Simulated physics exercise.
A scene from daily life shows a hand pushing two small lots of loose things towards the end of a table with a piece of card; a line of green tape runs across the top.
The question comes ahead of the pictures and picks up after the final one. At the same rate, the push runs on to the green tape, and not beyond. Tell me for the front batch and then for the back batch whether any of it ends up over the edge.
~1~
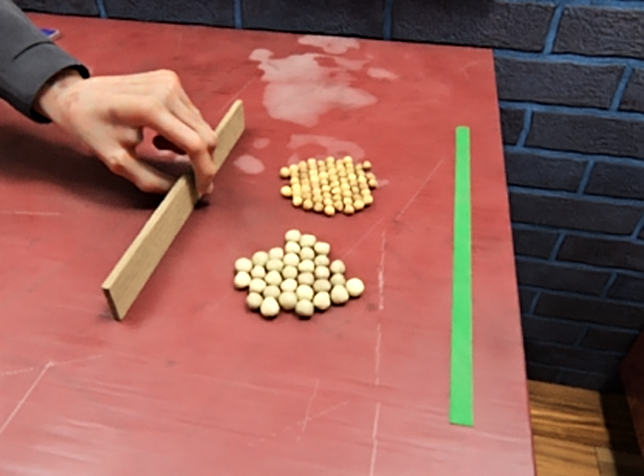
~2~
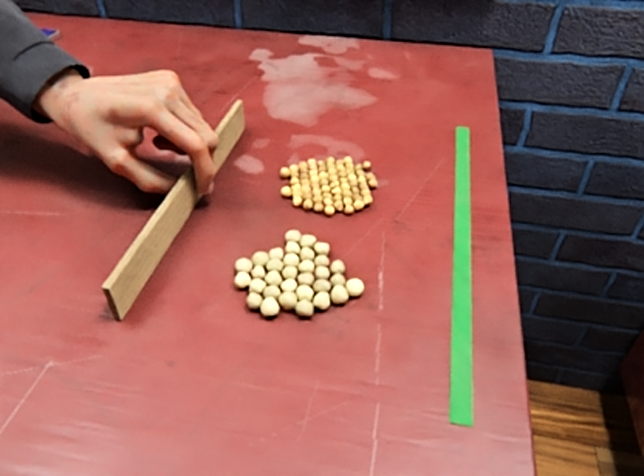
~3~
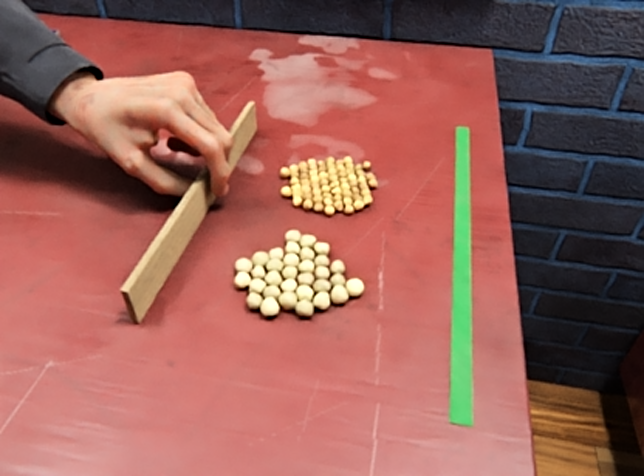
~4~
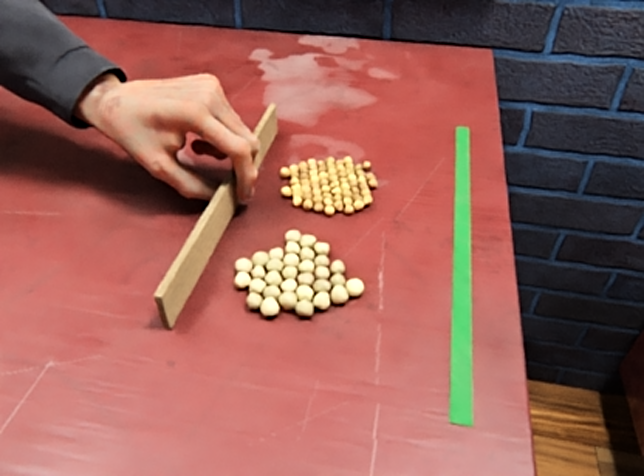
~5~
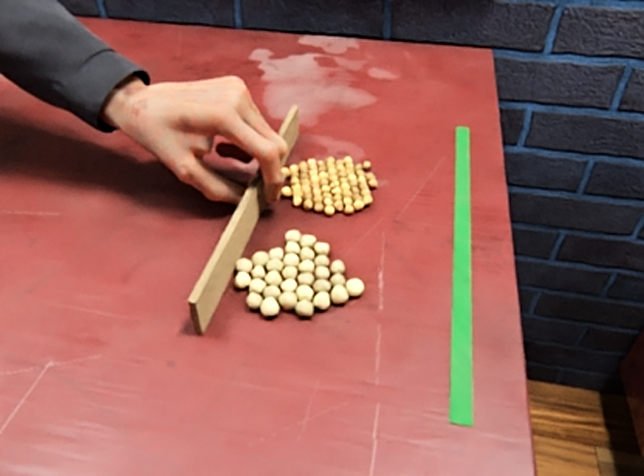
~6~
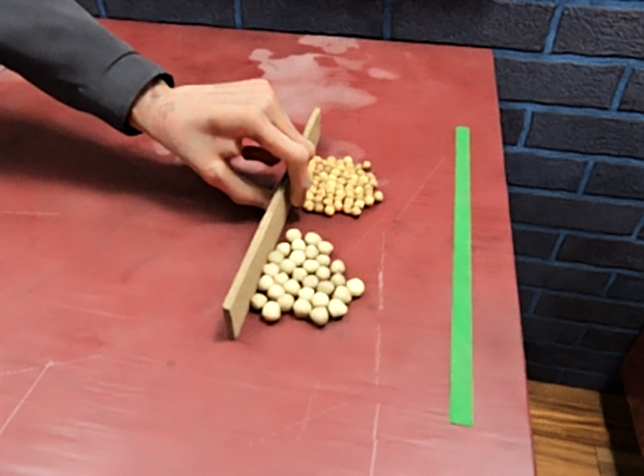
Front batch: Some over the edge, back batch: Some over the edge.
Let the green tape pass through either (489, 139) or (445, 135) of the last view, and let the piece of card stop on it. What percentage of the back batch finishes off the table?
First try 100 in a hundred, second try 10 in a hundred.
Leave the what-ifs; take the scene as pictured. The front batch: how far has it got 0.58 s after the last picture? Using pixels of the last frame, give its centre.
About (394, 295).
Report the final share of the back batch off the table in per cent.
Something like 30 per cent, roughly.
Then, 0.58 s later than the last frame, piece of card still moving, near (382, 196); front batch all on the table, its front near (427, 313); back batch all on the table, its front near (453, 194).
Then, 1.18 s later than the last frame, piece of card stopped at the green tape; front batch about a tenth over the edge; back batch about a tenth over the edge.
Then, 1.46 s later than the last frame, piece of card stopped at the green tape; front batch roughly a quarter over the edge; back batch roughly a quarter over the edge.
When it is over, piece of card stopped at the green tape; front batch roughly a quarter over the edge; back batch roughly a quarter over the edge.
